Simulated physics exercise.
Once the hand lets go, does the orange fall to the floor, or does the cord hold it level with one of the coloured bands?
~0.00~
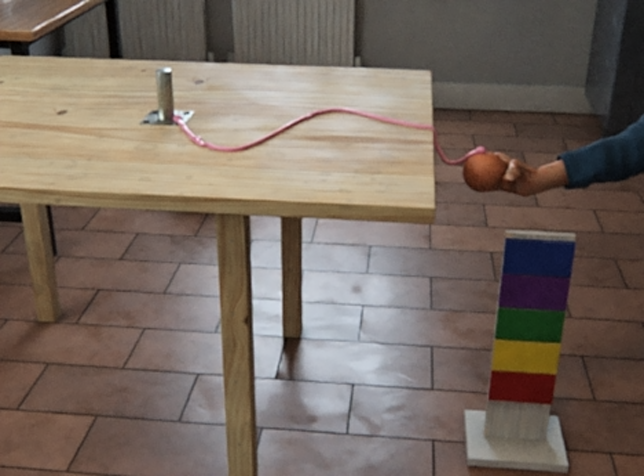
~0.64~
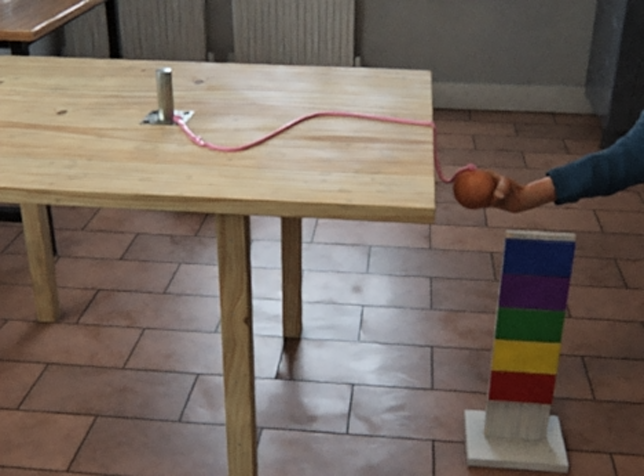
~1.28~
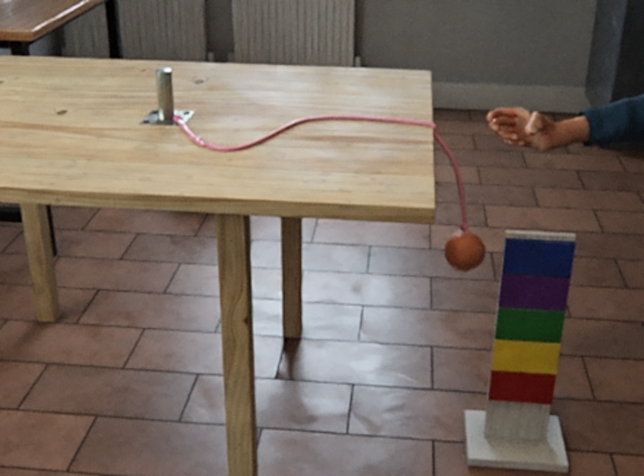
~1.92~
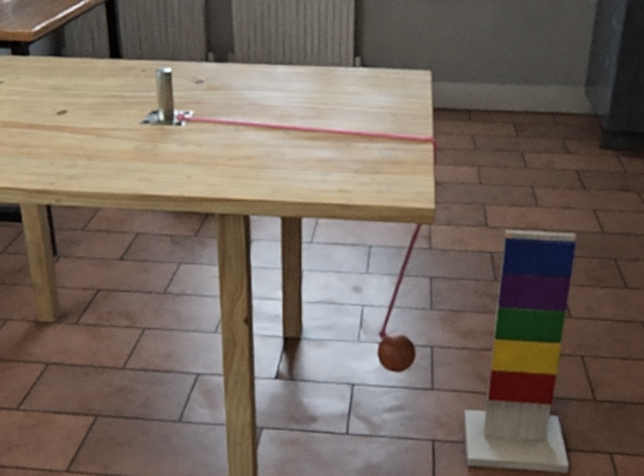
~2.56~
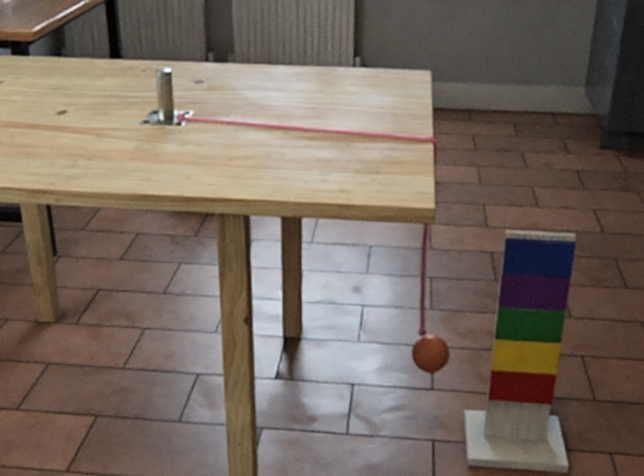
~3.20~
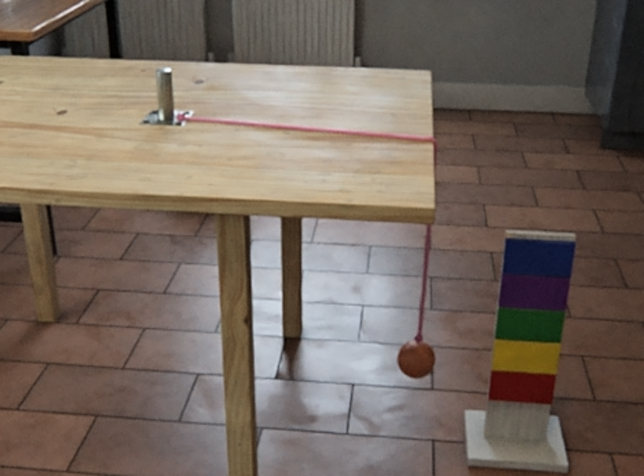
The cord holds the orange off the floor, with its middle level with the yellow band.
